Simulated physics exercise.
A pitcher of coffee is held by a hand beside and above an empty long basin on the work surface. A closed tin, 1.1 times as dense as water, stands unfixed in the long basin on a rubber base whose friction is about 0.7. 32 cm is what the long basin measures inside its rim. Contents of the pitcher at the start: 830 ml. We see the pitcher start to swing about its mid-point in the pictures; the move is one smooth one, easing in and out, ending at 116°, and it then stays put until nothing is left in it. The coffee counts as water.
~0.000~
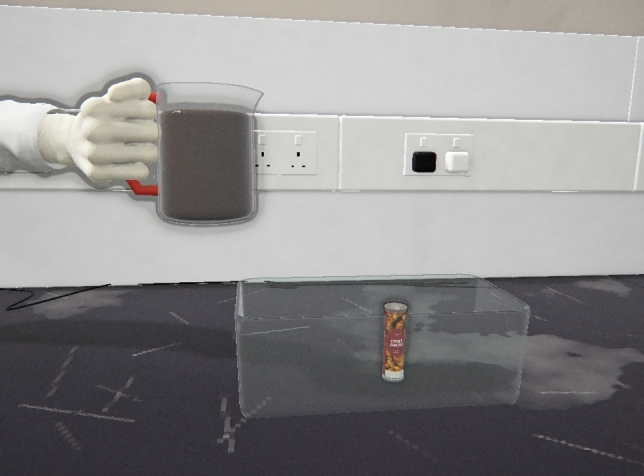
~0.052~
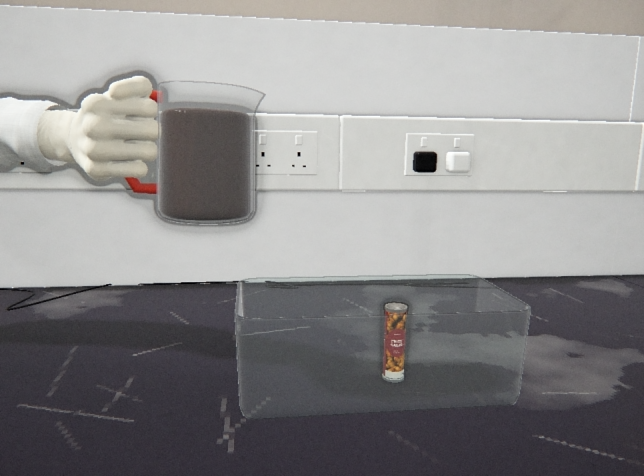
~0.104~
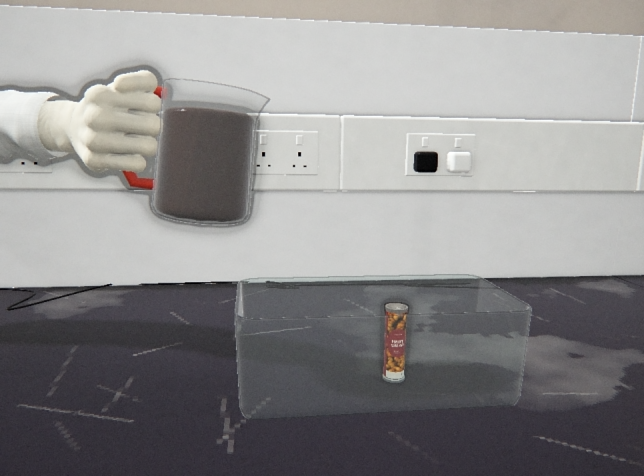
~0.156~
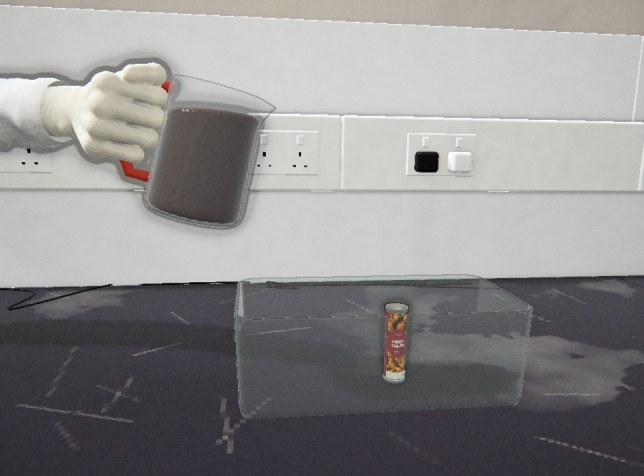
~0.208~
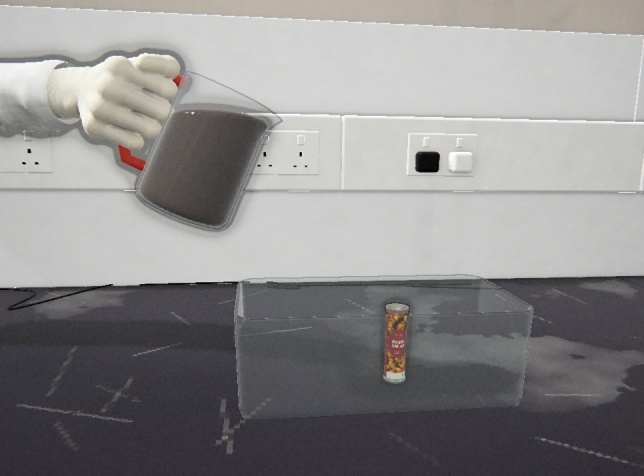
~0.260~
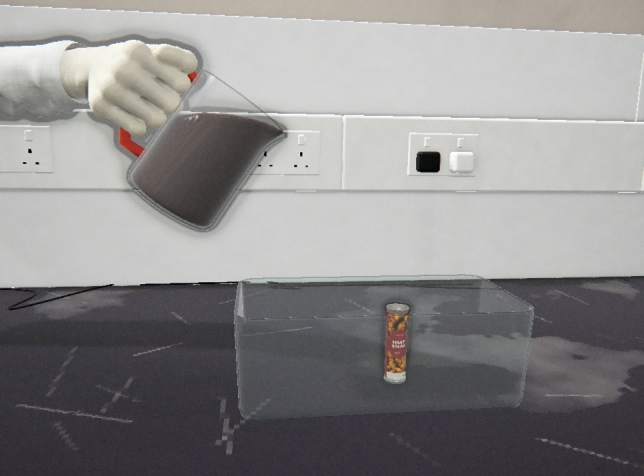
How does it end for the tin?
The tin stays on its feet.
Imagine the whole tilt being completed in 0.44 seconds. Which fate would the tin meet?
The tin stays on its base.
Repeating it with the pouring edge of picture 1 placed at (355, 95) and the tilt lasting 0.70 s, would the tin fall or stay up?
After that, the tin overturns.
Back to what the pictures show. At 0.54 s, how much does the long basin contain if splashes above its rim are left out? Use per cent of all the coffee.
I'd estimate some 10 percent of the liquid.
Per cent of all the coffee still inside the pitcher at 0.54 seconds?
Fraction remaining: Approx. 64 per cent.
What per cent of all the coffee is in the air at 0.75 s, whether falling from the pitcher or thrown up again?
Roughly 18 %.
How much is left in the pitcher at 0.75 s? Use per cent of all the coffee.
14 %.
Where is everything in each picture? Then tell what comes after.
The first picture shows tilt 0°; pouring edge (264, 92); surface from (161, 113) to (251, 115); the long basin's rim runs from (238, 298) to (501, 292); the tin's top is at (396, 310).
The second picture shows tilt 2°; pouring edge (265, 93); surface from (162, 112) to (251, 115).
The third picture shows tilt 6°; pouring edge (270, 98); surface from (165, 111) to (255, 116).
The fourth picture shows tilt 14°; pouring edge (276, 107); surface from (168, 113) to (260, 118).
The fifth picture shows tilt 23°; pouring edge (283, 119); surface from (161, 137) to (269, 121).
The sixth picture shows tilt 35°; pouring edge (288, 135); surface from (152, 145) to (282, 128).
Then, 0.54 s in, the tilt is 102° and 64 per cent is still to pour; the tin stands where it began.
Then, 0.75 s in, the tilt is 116° and 14 per cent is still to pour; the tin stands where it began.
Then, 0.96 s in, the tilt is 116° and 1 per cent is still to pour; the tin stands where it began.
Then, 1.20 s in, the tilt is 116° and 0 per cent is still to pour; the tin stands where it began.
Finally, the tin stands where it began.
